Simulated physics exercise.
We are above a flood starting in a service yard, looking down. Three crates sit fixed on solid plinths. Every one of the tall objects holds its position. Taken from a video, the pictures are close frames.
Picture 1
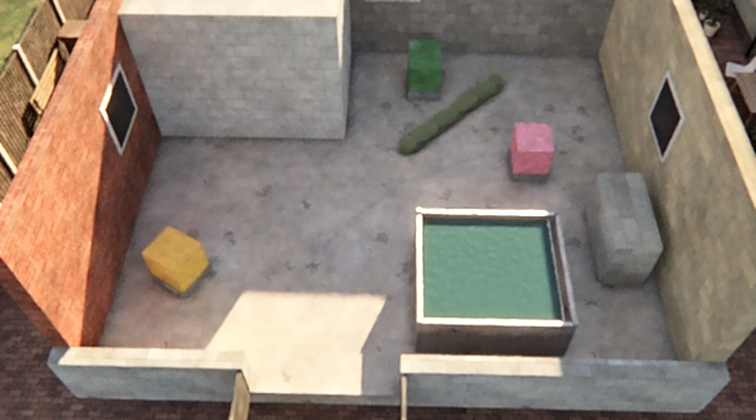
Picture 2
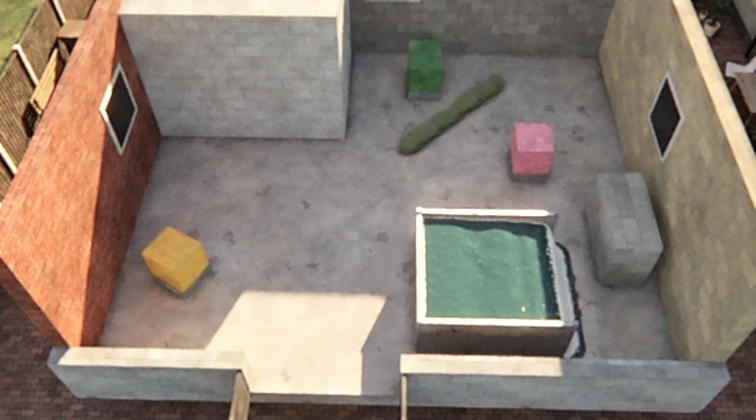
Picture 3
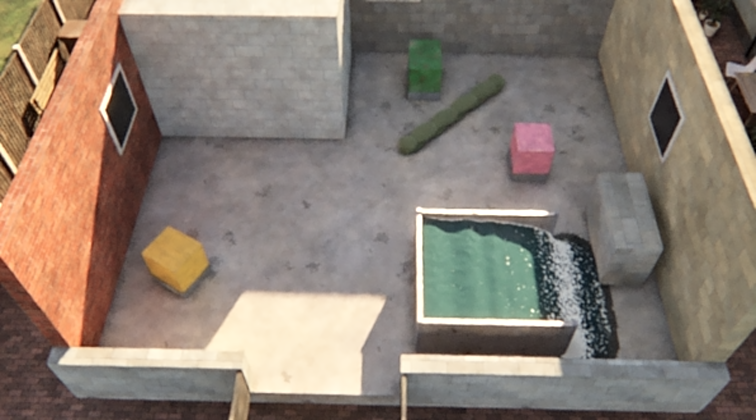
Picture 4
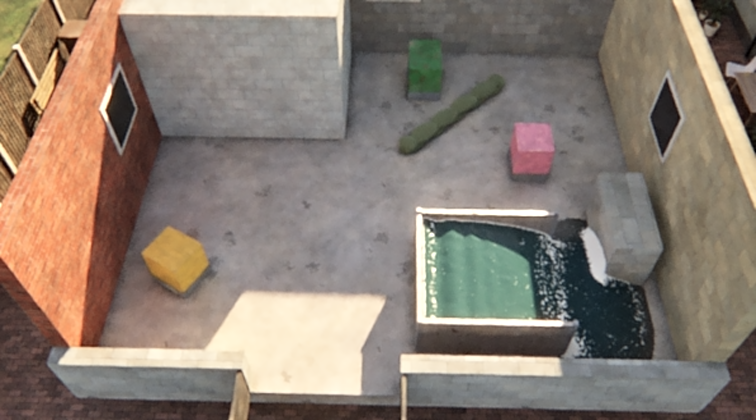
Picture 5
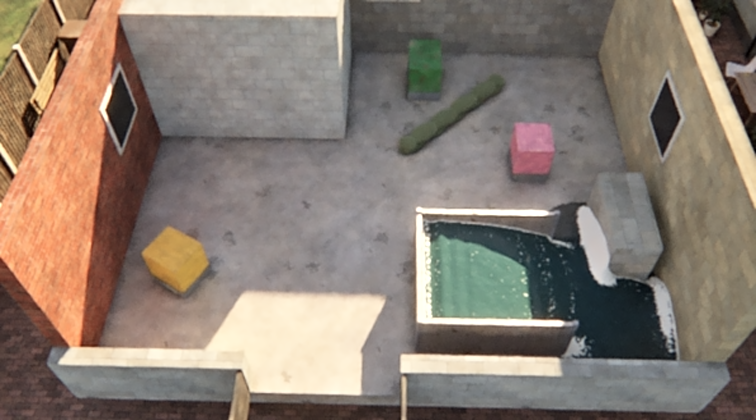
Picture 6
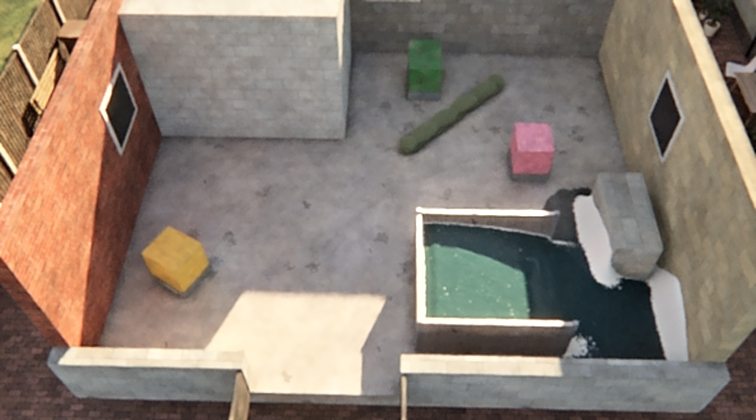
The footage shows a walled yard with yellow, green and pink blocks and a tank of green water, whose right side opens, letting water pour out, surge against the grey block and spread along the right wall.
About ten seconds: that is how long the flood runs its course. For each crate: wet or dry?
Result: The green crate is saved, the yellow crate is saved, the pink crate is not saved.
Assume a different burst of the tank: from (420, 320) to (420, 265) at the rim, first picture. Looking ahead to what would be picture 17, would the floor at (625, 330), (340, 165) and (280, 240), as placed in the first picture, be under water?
Place one: Spared by the leak. Place two: Spared by the leak. Place three: Reached by the flood.
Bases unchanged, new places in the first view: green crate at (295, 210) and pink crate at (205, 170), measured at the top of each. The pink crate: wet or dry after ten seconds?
As for the pink one, it keeps clear.
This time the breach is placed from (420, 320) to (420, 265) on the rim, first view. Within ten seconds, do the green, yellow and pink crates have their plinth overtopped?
Then: Green remains dry; yellow is soaked; pink stays dry.
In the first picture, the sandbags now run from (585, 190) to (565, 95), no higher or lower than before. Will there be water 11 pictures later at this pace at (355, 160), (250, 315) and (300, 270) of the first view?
As listed: Unflooded, unflooded, unflooded.
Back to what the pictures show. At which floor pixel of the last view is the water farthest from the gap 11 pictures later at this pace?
I would point to (555, 62).
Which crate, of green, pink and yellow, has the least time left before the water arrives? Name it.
Answer: The pink one.
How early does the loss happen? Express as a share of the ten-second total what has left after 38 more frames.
About 75 %.
A moment on, water covers 15 % of the floor; the green crate not reached, the yellow crate not reached, the pink crate water round its plinth.
Next, water covers 30 % of the floor; the green crate not reached, the yellow crate not reached, the pink crate water round its plinth.
Then, water covers 55 % of the floor; the green crate not reached, the yellow crate water round its plinth, the pink crate water round its plinth.
Later, water covers 85 % of the floor; the green crate water round its plinth, the yellow crate water round its plinth, the pink crate water round its plinth.
In the end, water covers 100 % of the floor; the green crate stayed above the water, the yellow crate stayed above the water, the pink crate was topped.
